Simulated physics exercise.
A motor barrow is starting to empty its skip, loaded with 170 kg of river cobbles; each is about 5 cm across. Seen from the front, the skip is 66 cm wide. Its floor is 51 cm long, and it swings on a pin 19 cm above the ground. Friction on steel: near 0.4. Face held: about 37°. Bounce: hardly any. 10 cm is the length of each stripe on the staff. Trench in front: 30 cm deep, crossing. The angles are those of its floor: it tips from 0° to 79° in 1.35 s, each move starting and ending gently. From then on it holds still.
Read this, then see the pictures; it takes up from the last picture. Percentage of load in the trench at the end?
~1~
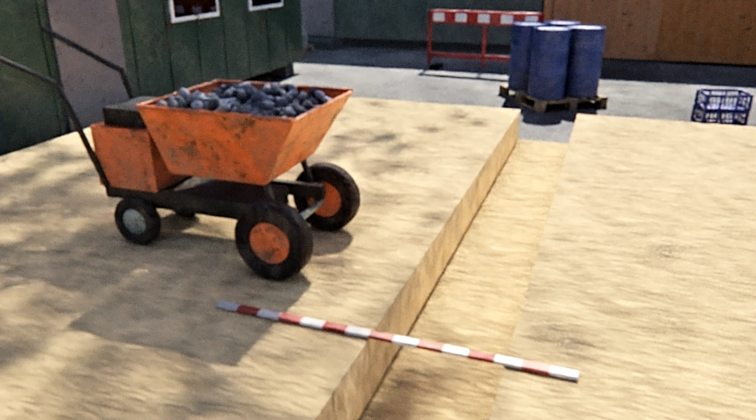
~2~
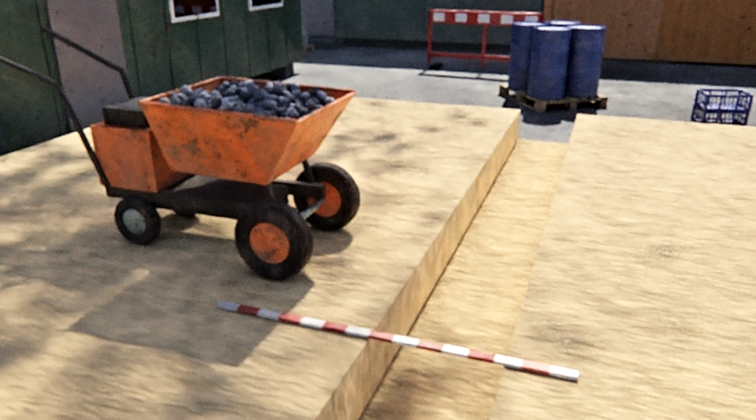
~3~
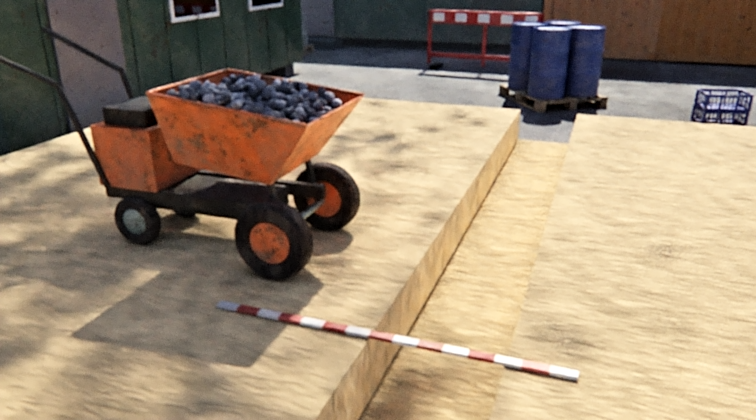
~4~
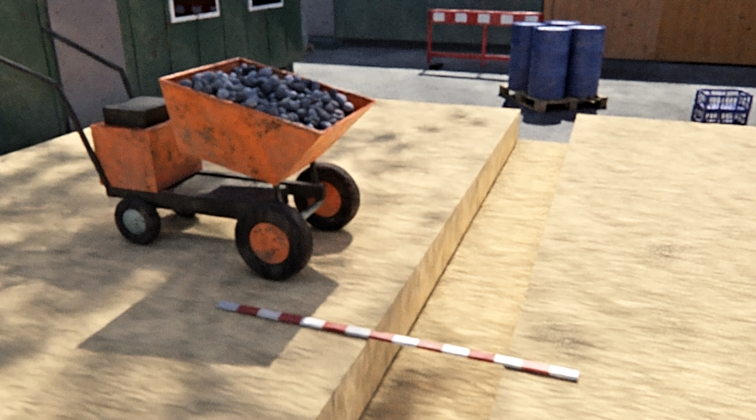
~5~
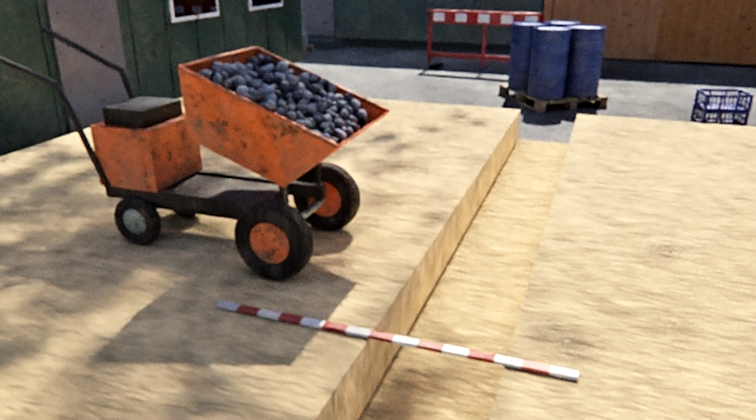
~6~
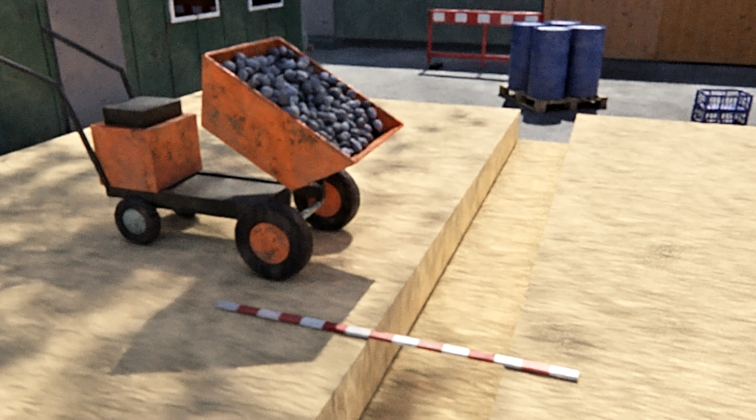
100 per cent.
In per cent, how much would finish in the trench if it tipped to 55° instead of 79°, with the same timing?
It would be close to 35 percent.
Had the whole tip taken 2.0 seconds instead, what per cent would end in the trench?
Roughly 100 per cent would.
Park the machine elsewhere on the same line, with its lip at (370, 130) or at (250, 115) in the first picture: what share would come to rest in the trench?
Roughly 60 in a hundred, then 75 in a hundred.
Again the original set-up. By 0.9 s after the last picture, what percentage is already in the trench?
Around 50 per cent of it.
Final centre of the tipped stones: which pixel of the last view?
Roughly at pixel (469, 317).
Then, 0.4 s after the last picture the floor is at 67°, 98 % in the skip, 2 % in the trench; the foremost stones are at (435, 216).
Then, 0.9 s after the last picture the floor is at 79°, 48 % in the skip, 52 % in the trench; the foremost stones are at (518, 330).
Then, 1.2 s after the last picture the floor is at 79°, 20 % in the skip, 80 % in the trench; the foremost stones are at (521, 321).
Then, 3.2 s after the last picture the floor is at 79°, 0 % in the skip, 100 % in the trench; the foremost stones are at (518, 331).
